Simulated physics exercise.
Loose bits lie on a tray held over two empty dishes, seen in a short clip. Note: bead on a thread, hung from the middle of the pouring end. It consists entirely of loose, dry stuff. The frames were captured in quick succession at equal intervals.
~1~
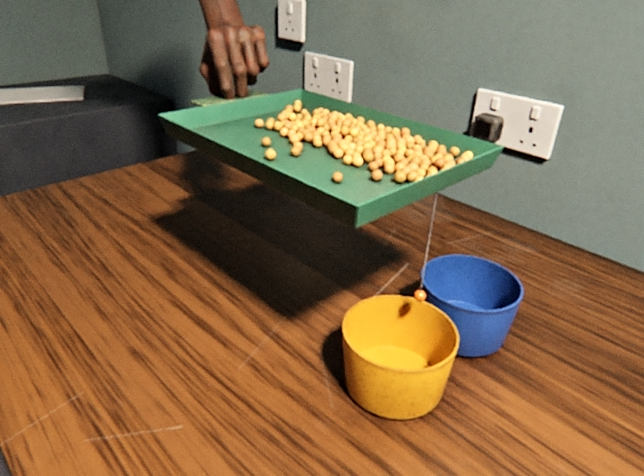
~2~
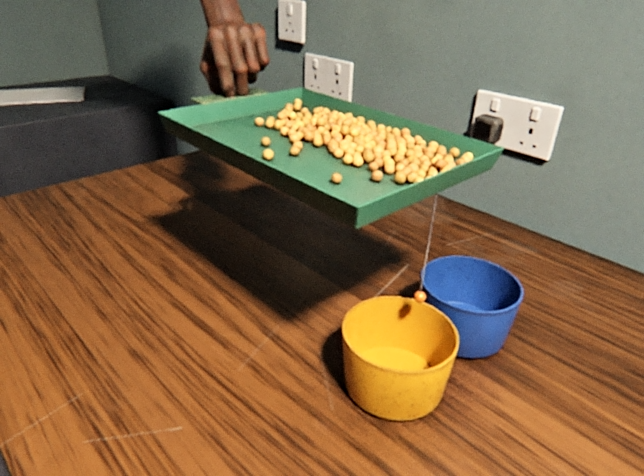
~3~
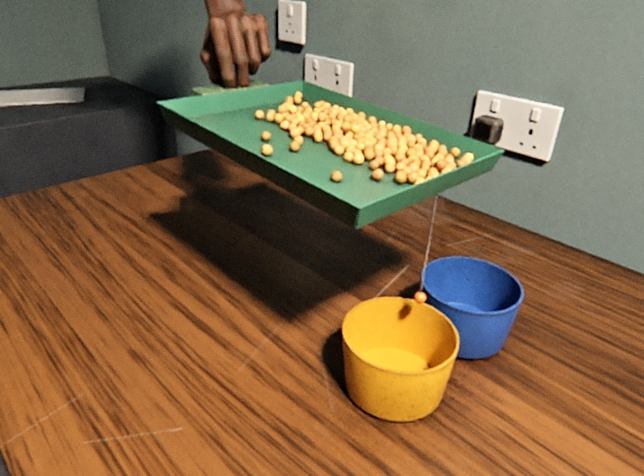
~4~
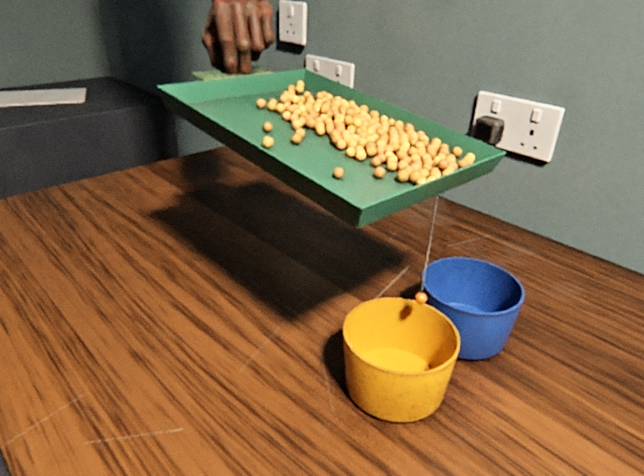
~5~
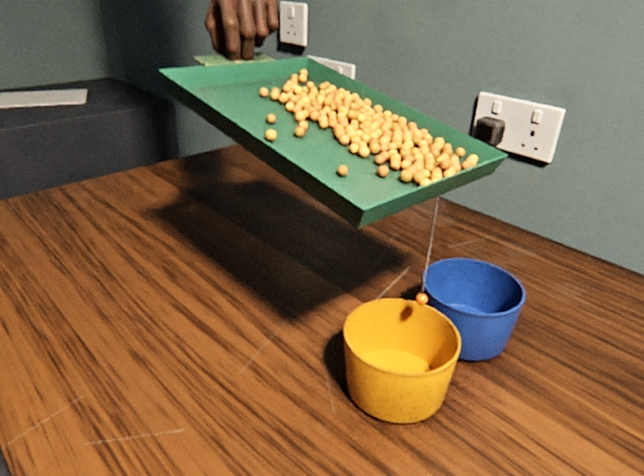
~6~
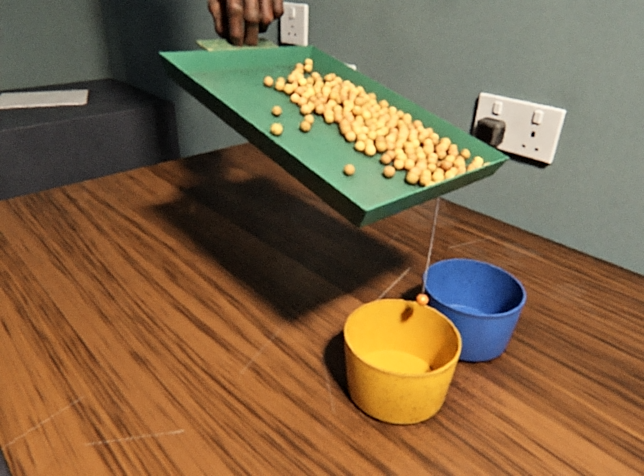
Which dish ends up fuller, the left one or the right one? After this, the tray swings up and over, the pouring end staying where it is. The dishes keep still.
The rightmost dish is going to catch more.
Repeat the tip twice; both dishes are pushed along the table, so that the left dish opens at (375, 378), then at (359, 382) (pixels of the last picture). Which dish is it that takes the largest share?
The dish to the right at the first, the dish to the right at the second.
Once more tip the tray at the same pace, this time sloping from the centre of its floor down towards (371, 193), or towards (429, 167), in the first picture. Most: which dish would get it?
Try 1: The left-side dish; try 2: The right-side dish.
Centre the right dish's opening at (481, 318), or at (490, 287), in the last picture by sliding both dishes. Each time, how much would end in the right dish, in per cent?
I'd expect some 60 percent, and then some 50 percent.
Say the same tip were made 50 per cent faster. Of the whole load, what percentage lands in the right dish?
That comes out at roughly 30 per cent.
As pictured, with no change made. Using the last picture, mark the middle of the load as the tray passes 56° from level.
The centre of the load shows up near (454, 158) in the last view.
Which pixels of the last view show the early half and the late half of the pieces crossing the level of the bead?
The early half goes through (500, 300), the late half through (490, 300).
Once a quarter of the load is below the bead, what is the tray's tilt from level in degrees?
Around 75° of tilt.
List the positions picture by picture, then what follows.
Corners of the pouring end near (357, 201) and (495, 146), level; middle of the load near (360, 140), round wooden beads; left dish near (443, 382); right dish near (510, 324); bead on its thread near (420, 296), in the first frame.
Corners of the pouring end near (358, 202) and (495, 147), level; middle of the load near (360, 139), in the second frame.
Corners of the pouring end near (359, 202) and (496, 149), tipped barely, lowest at the right corner; middle of the load near (361, 136), in the third frame.
Corners of the pouring end near (361, 202) and (498, 151), tipped a little, lowest at the right corner; middle of the load near (363, 131), in the fourth frame.
Corners of the pouring end near (364, 203) and (500, 153), tipped a little, lowest at the right corner; middle of the load near (367, 126), in the fifth frame.
Corners of the pouring end near (366, 203) and (501, 155), tipped a little, lowest at the right corner; middle of the load near (373, 122), near a third on the move; left dish near (445, 387); right dish near (513, 328), in the sixth frame.
Shortly afterwards, tray tipped steeply; all but a few on the tray; only a few in the right dish; a little in the air.
Next, tray tipped right over; a little on the tray; a little in the left dish; near a quarter in the right dish; near a third outside both; near a quarter in the air.
Some moments later, tray tipped past a quarter turn; a little in the left dish; near a third in the right dish; near half outside both.
In the end, tray tipped past a quarter turn; a little in the left dish; near a third in the right dish; near half outside both.
